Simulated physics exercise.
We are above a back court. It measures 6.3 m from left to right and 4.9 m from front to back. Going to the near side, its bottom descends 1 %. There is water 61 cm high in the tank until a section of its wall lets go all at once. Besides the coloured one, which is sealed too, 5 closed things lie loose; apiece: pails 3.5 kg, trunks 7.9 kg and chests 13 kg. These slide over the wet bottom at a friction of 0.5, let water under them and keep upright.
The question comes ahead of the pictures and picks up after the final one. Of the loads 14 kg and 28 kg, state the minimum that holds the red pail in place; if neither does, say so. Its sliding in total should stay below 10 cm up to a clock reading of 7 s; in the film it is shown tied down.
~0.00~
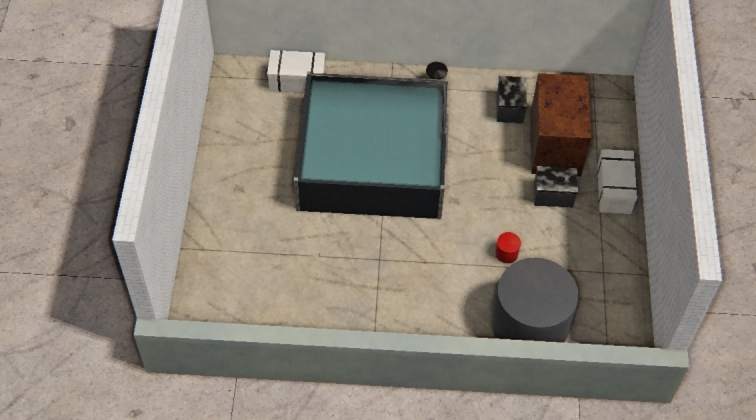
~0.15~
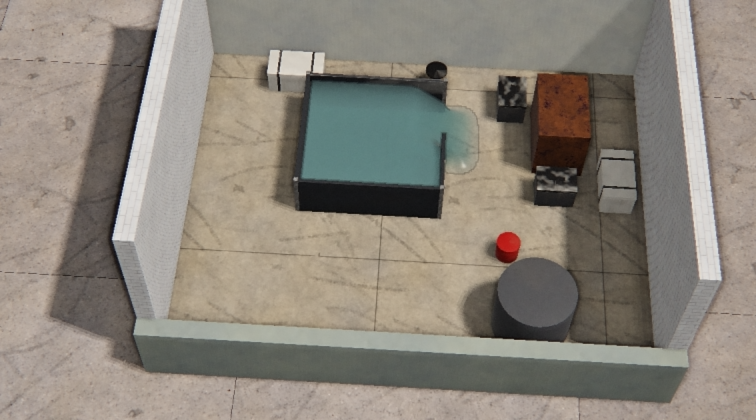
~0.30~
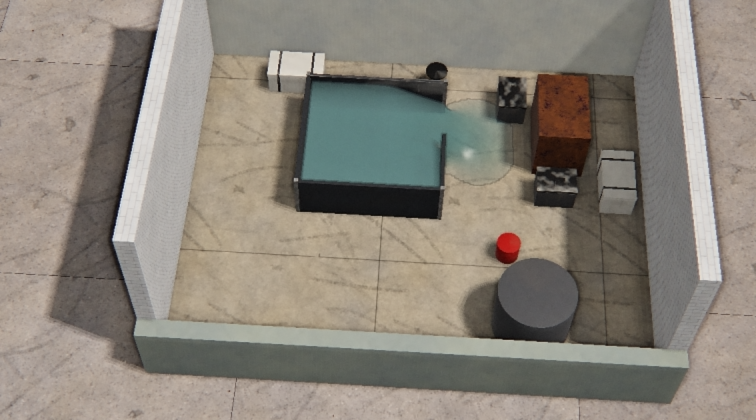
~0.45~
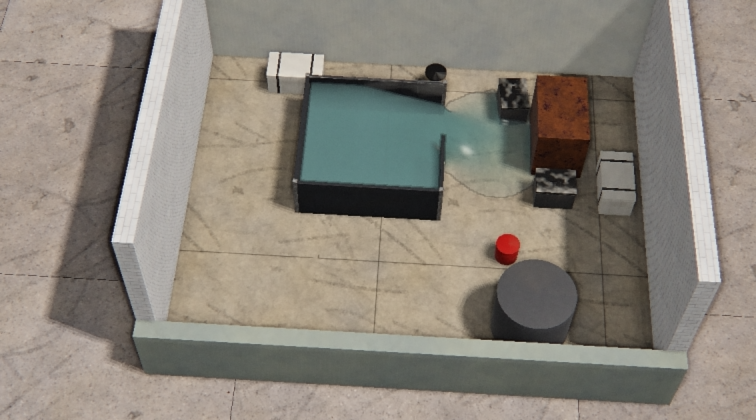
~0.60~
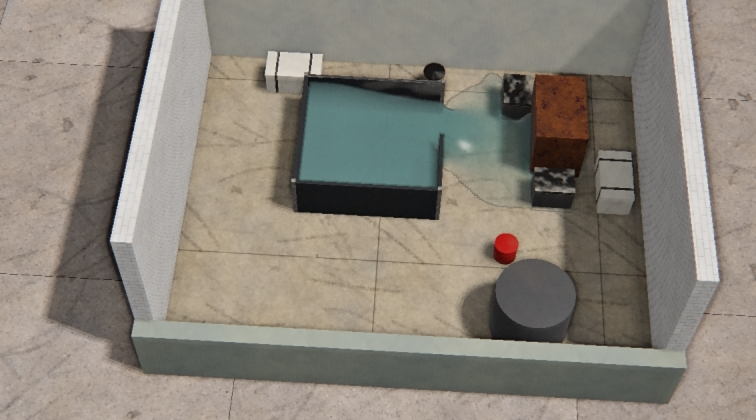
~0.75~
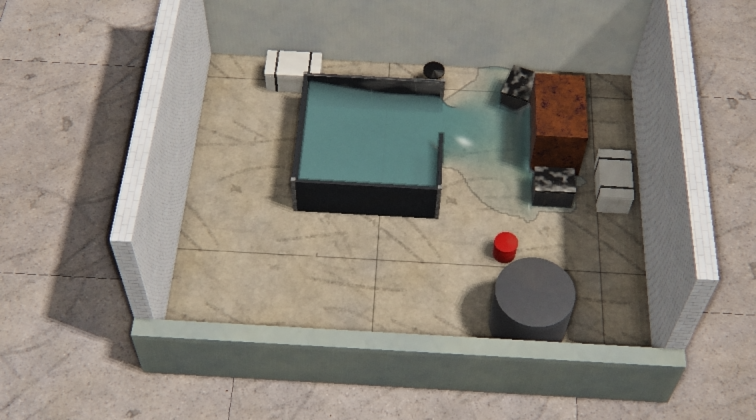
Minimum: 28 kg.
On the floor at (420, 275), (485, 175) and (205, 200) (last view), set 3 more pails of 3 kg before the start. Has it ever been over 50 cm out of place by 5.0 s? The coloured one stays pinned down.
In that order: Farther, then farther, then not as far.
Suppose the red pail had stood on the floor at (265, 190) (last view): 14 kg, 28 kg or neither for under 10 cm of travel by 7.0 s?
Going by the scene, the lighter weight suffices.
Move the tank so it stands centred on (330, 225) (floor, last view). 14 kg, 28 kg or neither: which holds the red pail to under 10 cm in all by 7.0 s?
For that case: Heavier one only.
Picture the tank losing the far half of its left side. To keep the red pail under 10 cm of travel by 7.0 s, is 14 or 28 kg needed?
So the lighter pick works.
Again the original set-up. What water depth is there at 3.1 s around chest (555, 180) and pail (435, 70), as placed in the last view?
Depth approx. 7 cm / 5 cm.
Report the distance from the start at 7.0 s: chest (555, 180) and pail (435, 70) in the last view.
In order, they end up 250 cm and 300 cm from where they began.
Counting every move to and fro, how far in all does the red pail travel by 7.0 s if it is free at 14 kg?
Adding it all up, something like 40 cm.
After 1.4 s the red pail would be 0 cm from its start with 14 kg and 0 cm from its start with 28 kg; 3 cm of water round it then.
After 3.1 s the red pail would be 27 cm from its start with 14 kg and 0 cm from its start with 28 kg; 7 cm of water round it then.
After 4.9 s the red pail would be 27 cm from its start with 14 kg and 0 cm from its start with 28 kg; 6 cm of water round it then.
After 7.0 s the red pail would be 36 cm from its start with 14 kg and 0 cm from its start with 28 kg; 9 cm of water round it then.
